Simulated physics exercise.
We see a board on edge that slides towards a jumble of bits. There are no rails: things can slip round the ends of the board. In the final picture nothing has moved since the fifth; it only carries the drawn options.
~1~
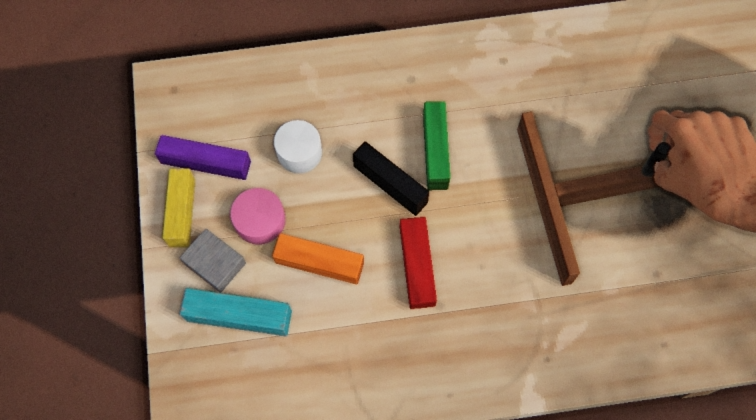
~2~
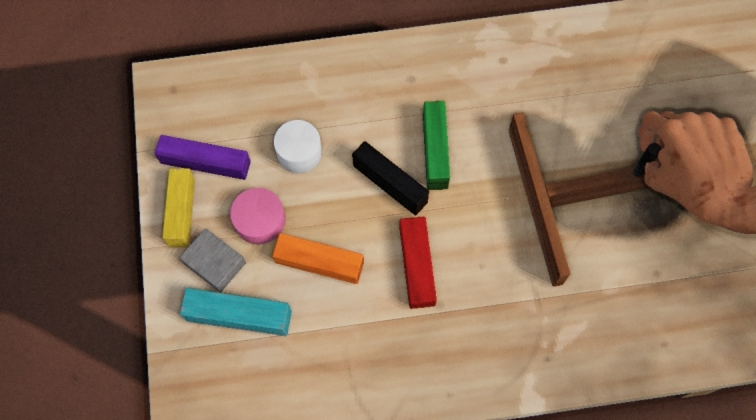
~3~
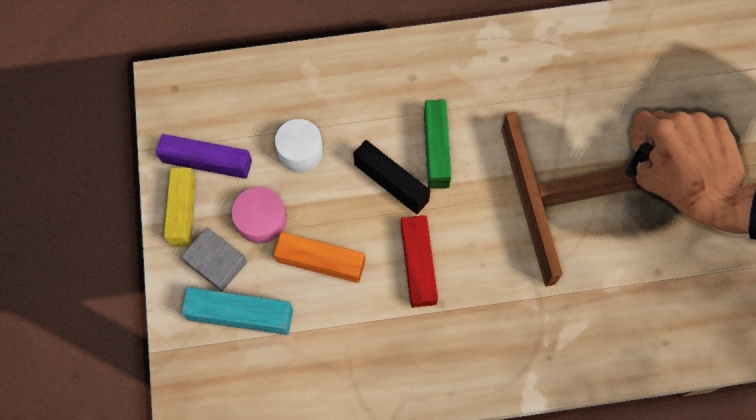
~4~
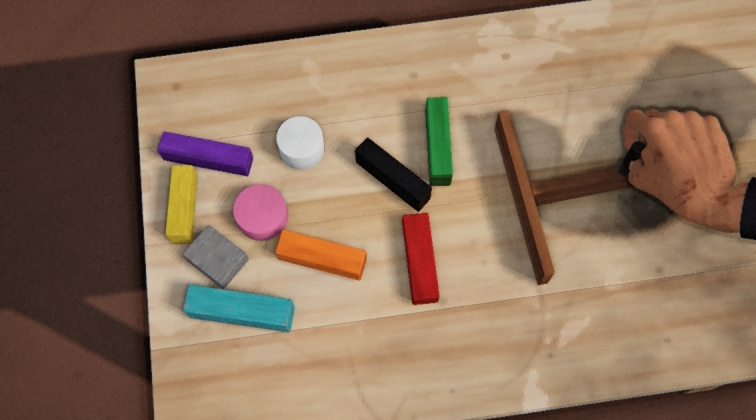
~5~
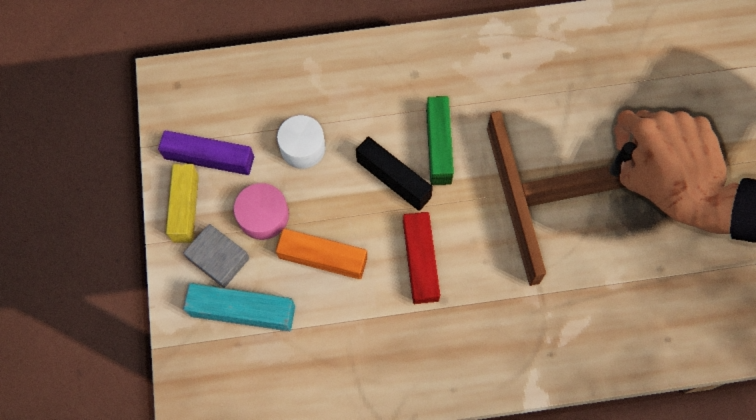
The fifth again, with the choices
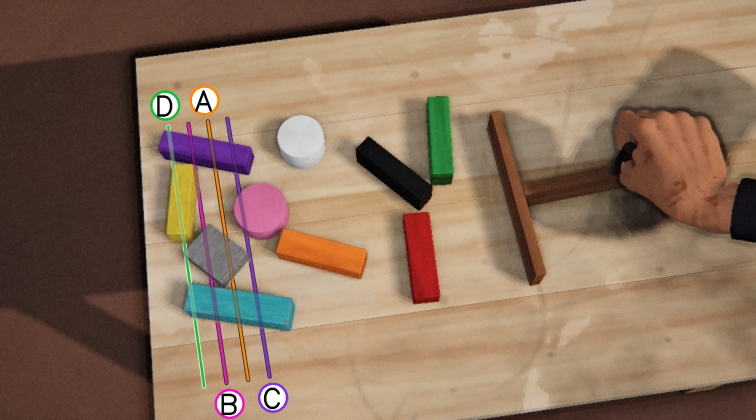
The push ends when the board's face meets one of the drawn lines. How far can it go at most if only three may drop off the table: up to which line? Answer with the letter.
At A, and not beyond.
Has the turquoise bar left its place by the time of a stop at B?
By then, yes.
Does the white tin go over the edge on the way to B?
No.
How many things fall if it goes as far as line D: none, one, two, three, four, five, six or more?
In all, six or more.
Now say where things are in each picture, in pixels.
The first picture shows orange stick (318, 259); grey block (213, 261); purple stick (204, 158).
The second picture shows board (541, 191); pink tin (258, 216).
The third picture shows board (534, 191); green stick (437, 144).
The fourth picture shows board (526, 190); turquoise bar (239, 309).
The fifth picture shows board (518, 190); black stick (394, 174); orange stick (322, 254); grey block (217, 256).
On the marked copy, A at (227, 244); B at (206, 246); C at (247, 241); D at (185, 249).
Taking A. A third of the way, board (412, 205); green stick (380, 150); red stick (403, 262).
Two thirds of the way, board (306, 219); grey block (163, 257); yellow bar (169, 200).
When it is over, board (225, 230); yellow bar over the edge; grey block over the edge; three fallen.
As for the rest, B drops six; C is within the limit but short; D drops seven.
